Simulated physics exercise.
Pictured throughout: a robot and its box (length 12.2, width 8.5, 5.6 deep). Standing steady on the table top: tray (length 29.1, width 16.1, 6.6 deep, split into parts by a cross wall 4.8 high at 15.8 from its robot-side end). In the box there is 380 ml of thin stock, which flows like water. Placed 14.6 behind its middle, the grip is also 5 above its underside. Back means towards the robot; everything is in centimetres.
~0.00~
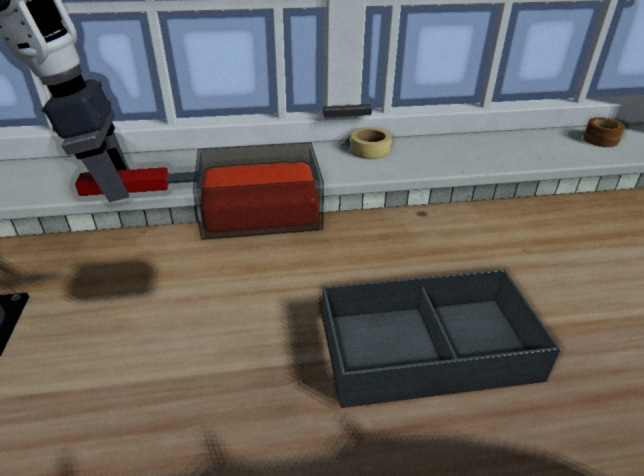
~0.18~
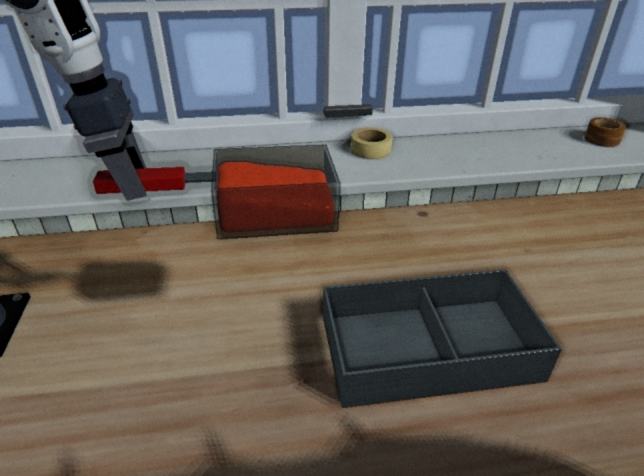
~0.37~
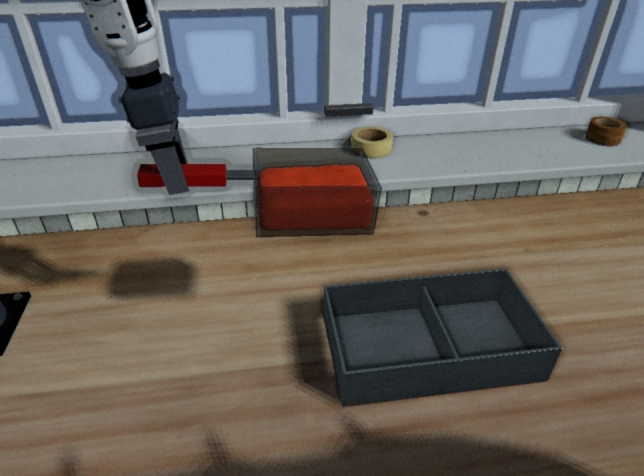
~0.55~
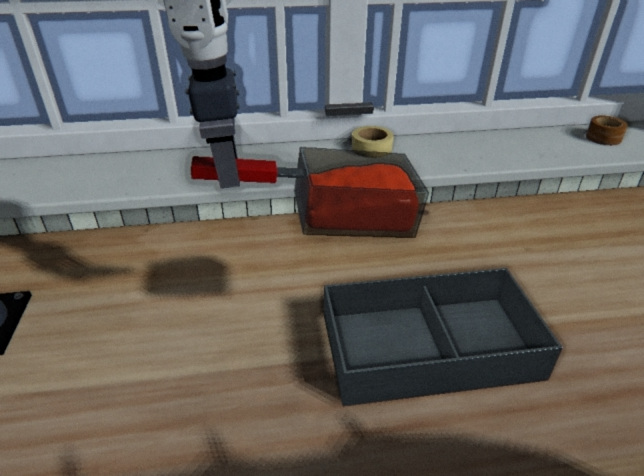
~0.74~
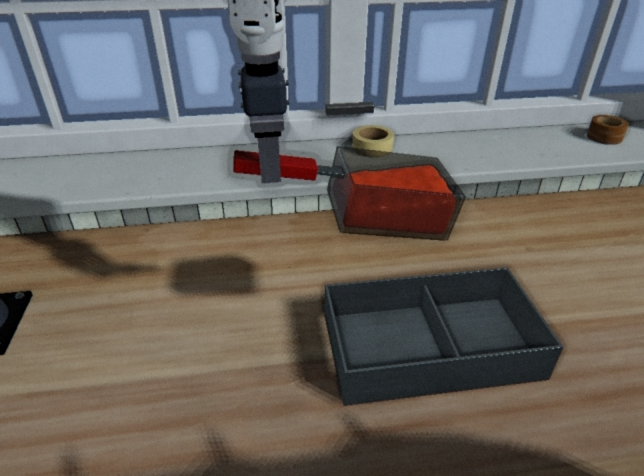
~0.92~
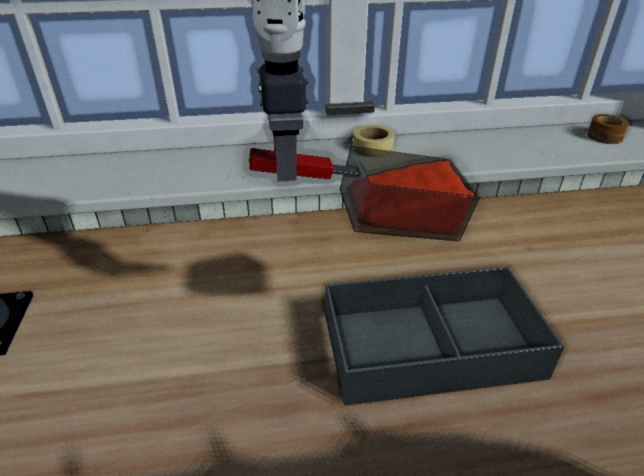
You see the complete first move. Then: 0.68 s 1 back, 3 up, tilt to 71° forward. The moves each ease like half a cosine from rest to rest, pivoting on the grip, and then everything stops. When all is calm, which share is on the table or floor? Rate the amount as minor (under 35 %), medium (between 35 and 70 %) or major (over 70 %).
Rated minor, under 35 %.
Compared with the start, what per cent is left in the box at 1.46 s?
About 50 %.
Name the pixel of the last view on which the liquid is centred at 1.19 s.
The centre is around (391, 227) in the last picture.
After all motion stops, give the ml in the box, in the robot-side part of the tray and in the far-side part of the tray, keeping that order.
About 60, 290, 10 ml.
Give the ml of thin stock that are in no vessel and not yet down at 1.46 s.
Roughly 80 ml.
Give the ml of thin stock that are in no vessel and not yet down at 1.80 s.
Some 40 ml at that time.
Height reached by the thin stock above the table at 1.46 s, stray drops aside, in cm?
Stray drops aside, I'd put it at close to 19 cm.
By 1.19 s, tilted 32° forward, liquid up to 26 above the table; 370 ml in the box, 10 ml in the air or running down outside.
By 1.46 s, tilted 65° forward, liquid up to 20 above the table; 190 ml in the box, 115 ml in the robot-side part, 80 ml in the air or running down outside.
By 1.80 s, tilted 71° forward, liquid up to 45 above the table; 245 ml in the robot-side part, 90 ml in the box, 5 ml in the far-side part, 5 ml on the table or floor, 40 ml in the air or running down outside.
By 2.60 s, tilted 71° forward, liquid up to 17 above the table; 285 ml in the robot-side part, 60 ml in the box, 25 ml on the table or floor, 10 ml in the far-side part.
Final state, 285 ml in the robot-side part, 60 ml in the box, 25 ml on the table or floor, 10 ml in the far-side part. That is 7 % on the table or floor.
